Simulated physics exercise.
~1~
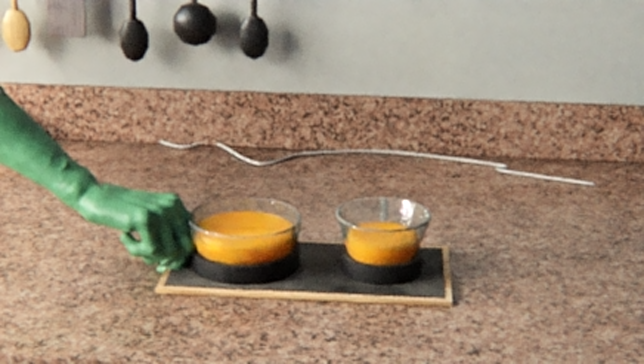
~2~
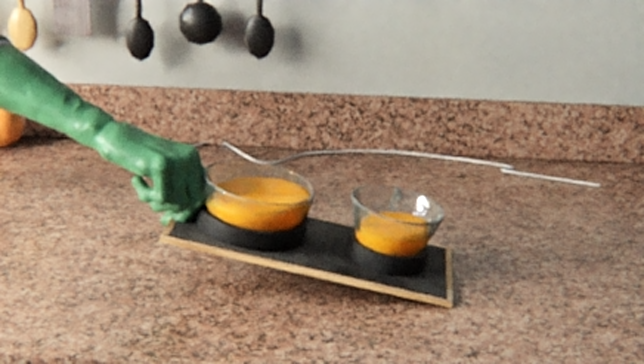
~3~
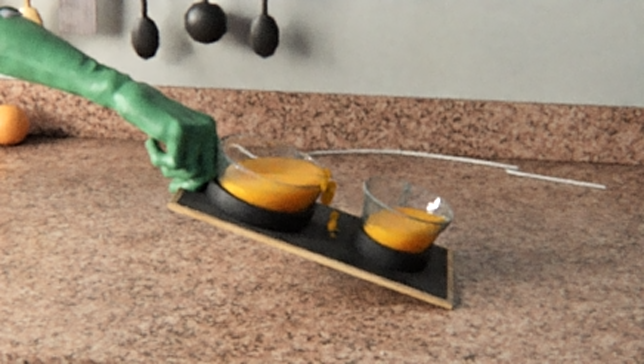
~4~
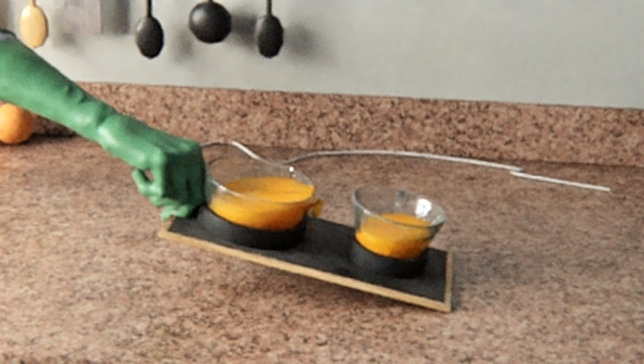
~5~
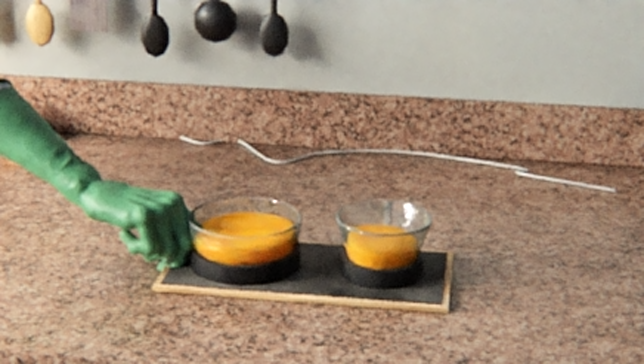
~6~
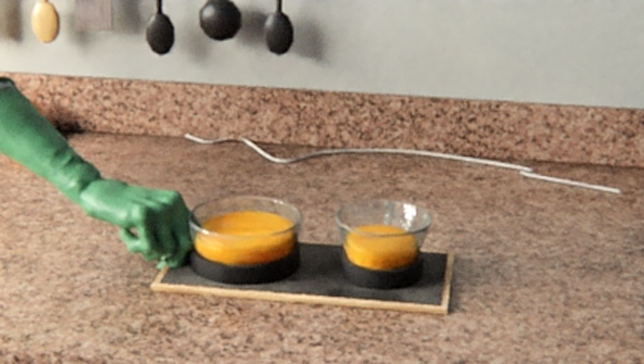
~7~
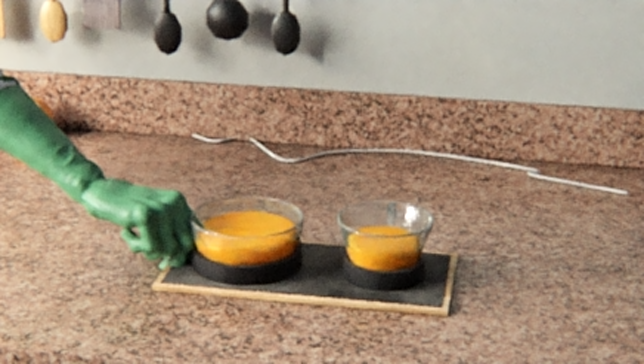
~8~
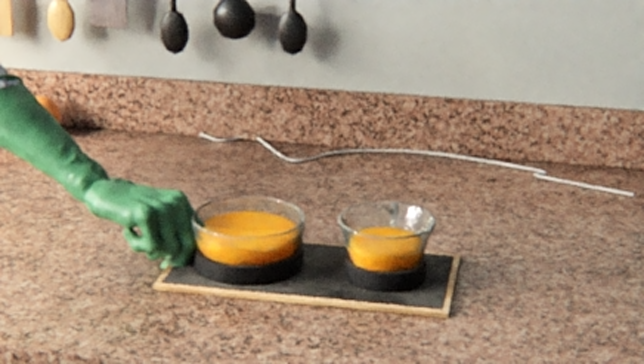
In this clip, a green hand lifts the left end of a black tray holding a glass bowl and a smaller glass cup of orange juice; some juice spills over the bowl's right rim before the hand lowers the tray, which ends flat with both containers upright.
